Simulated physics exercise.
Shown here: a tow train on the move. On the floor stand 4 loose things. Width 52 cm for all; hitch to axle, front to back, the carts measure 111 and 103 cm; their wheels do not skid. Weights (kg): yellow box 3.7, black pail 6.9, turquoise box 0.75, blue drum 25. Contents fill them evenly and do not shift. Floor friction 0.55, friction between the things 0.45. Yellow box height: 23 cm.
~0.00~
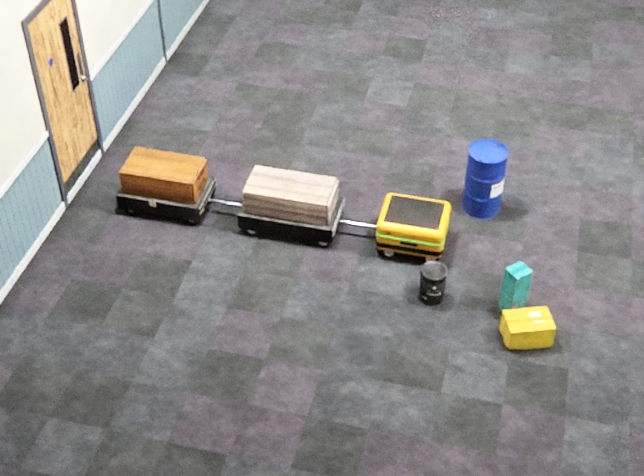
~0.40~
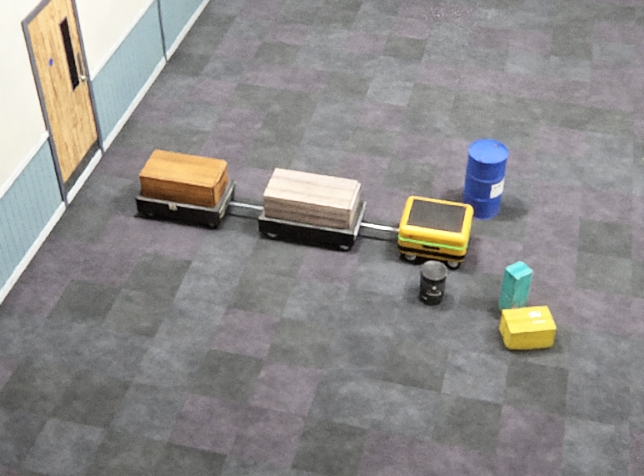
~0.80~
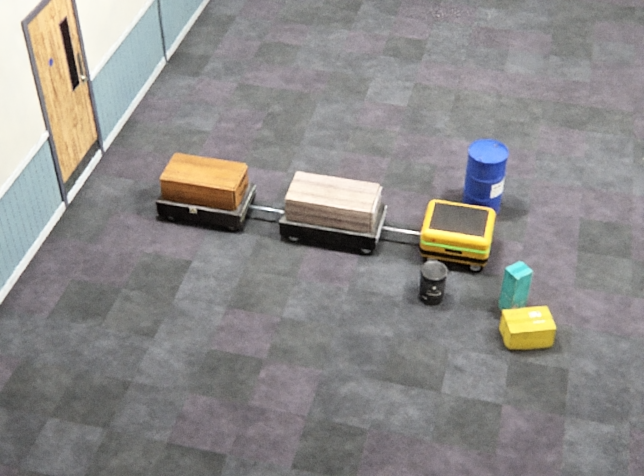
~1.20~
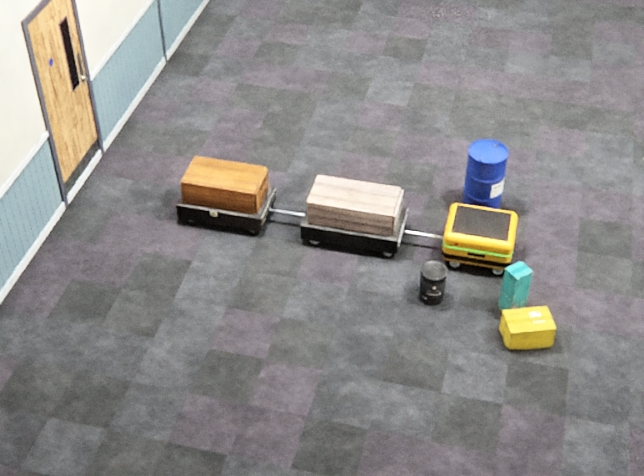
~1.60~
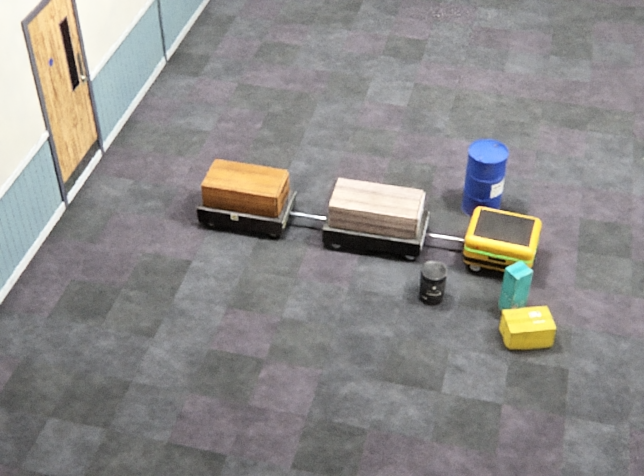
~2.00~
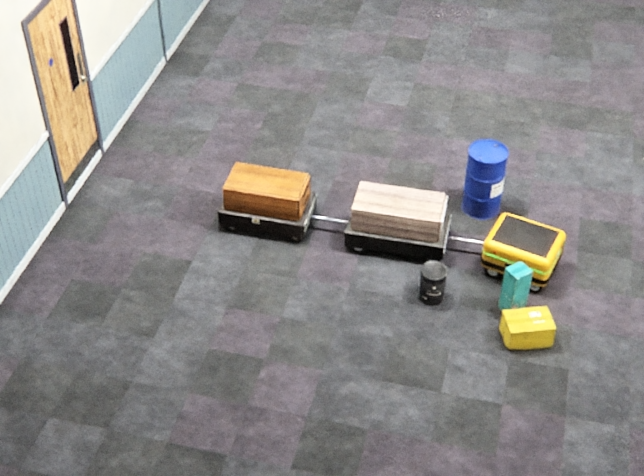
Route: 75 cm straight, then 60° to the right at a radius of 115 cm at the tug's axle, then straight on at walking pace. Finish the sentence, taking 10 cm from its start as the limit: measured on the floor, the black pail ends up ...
The black pail ends up near its start.
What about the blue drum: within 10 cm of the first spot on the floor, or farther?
In the end the blue drum remains stationary.
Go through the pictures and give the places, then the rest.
The first frame shows tug 0 cm along; black pail (433, 284); yellow box (527, 328).
The second frame shows tug 21 cm along; blue drum (484, 180); yellow box (527, 328).
The third frame shows tug 42 cm along; turquoise box (515, 289); blue drum (484, 180).
The fourth frame shows tug 62 cm along; yellow box (527, 328); turquoise box (515, 289).
The fifth frame shows tug 83 cm along; blue drum (484, 180); yellow box (527, 328).
The sixth frame shows tug 104 cm along; black pail (433, 284); turquoise box (515, 289).
After 3.60 s, tug 187 cm along.
After 5.70 s, tug 296 cm along; turquoise box moved 28 cm; yellow box moved 23 cm.
After 7.50 s, tug 390 cm along; turquoise box moved 53 cm; yellow box moved 27 cm.
After 8.90 s, tug 463 cm along; turquoise box moved 121 cm; yellow box moved 34 cm.
In the end (10.4 s), not toppled but over 10 cm from the start, yellow box and turquoise box; the other 2 under 10 cm from the start. At the end, from the last picture's camera, black pail near (433, 284).
